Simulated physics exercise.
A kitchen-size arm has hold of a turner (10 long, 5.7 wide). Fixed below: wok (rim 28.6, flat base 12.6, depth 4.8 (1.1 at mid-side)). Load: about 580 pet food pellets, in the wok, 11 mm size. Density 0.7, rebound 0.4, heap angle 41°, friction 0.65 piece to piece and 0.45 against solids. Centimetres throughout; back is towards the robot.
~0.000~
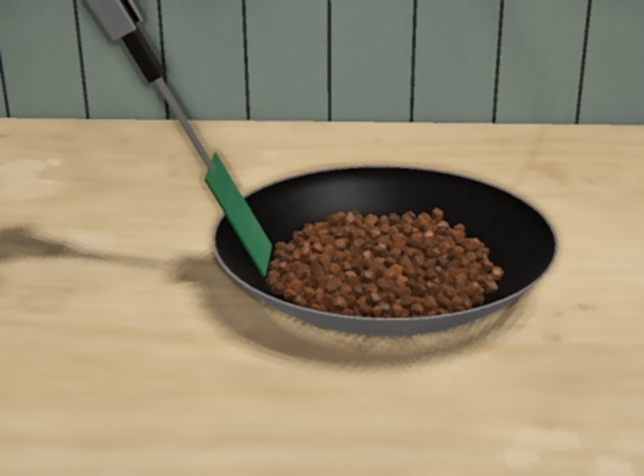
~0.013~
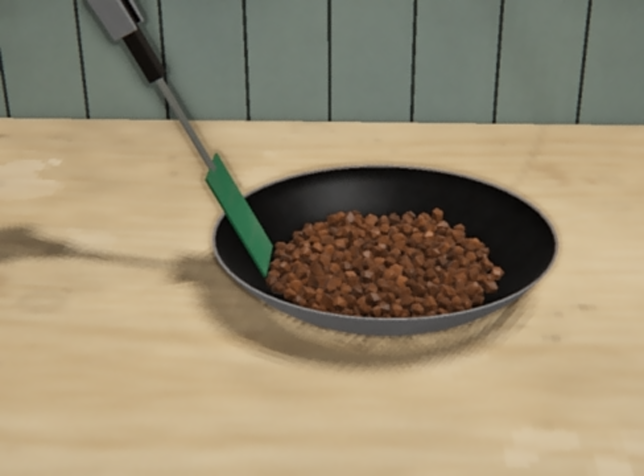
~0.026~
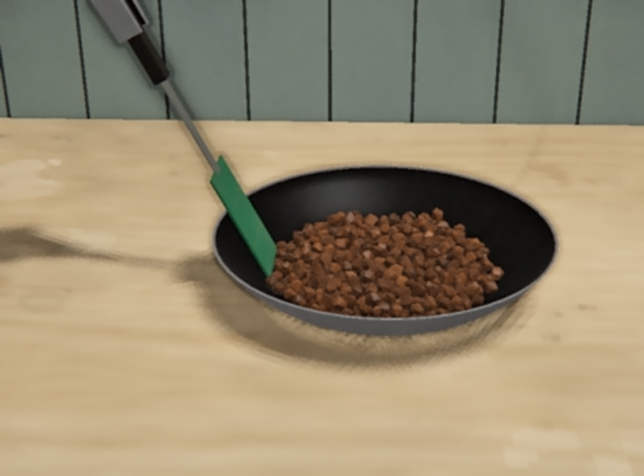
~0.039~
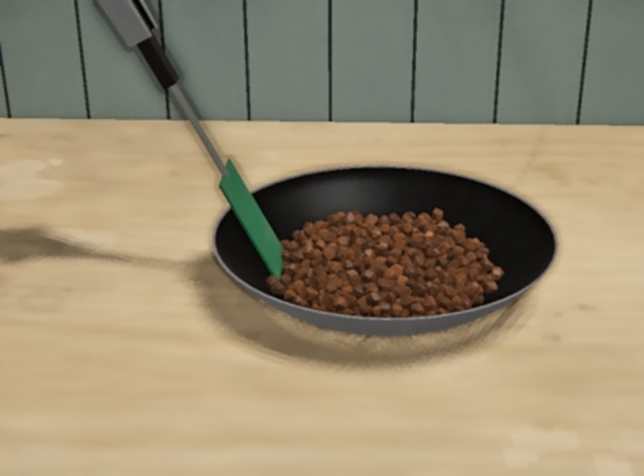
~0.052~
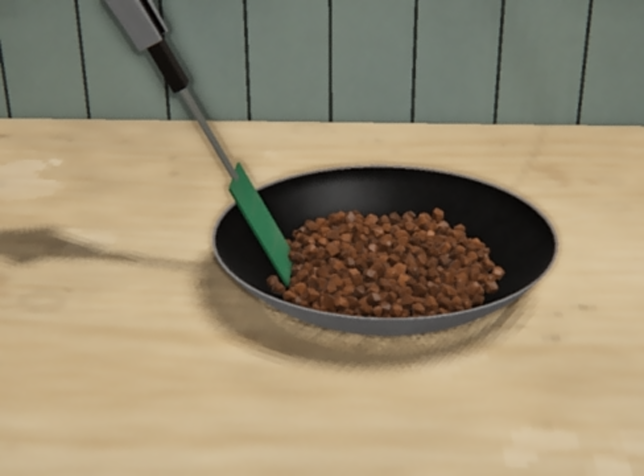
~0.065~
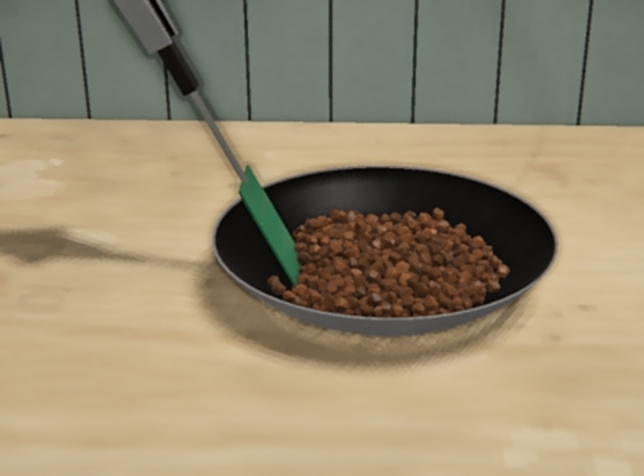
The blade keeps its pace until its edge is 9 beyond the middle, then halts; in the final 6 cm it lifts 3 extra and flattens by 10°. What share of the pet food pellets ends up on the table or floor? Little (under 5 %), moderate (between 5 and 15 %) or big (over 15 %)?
Answer: Moderate; between 5 and 15 % of the pet food pellets finish on the table or floor.
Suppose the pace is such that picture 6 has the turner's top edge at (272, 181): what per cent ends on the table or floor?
Some 25 per cent.
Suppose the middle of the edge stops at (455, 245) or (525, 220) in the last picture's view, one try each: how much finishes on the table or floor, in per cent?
Some 0 and 20 per cent.
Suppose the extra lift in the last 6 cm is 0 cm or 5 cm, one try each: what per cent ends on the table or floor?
About 10 and 10 per cent.
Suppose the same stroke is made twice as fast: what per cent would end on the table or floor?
It would be near 25 per cent.
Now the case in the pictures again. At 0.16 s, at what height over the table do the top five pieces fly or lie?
About 4 cm.
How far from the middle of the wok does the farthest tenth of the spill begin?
Roughly 25 cm.
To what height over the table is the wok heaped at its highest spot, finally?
Roughly 6.5 cm.
After 0.16 s, sloping 63°, highest piece 4 above the table; 579 in the wok.
After 0.26 s, sloping 60°, highest piece 6 above the table; 578 in the wok, 1 on the blade or in flight.
After 0.51 s, sloping 53°, highest piece 7 above the table; 531 in the wok, 42 on the table or floor, 6 on the blade or in flight.
After 1.56 s, sloping 53°, highest piece 6 above the table; 529 in the wok, 50 on the table or floor.
In the end, 529 in the wok, 50 on the table or floor. That is 9 % on the table or floor.
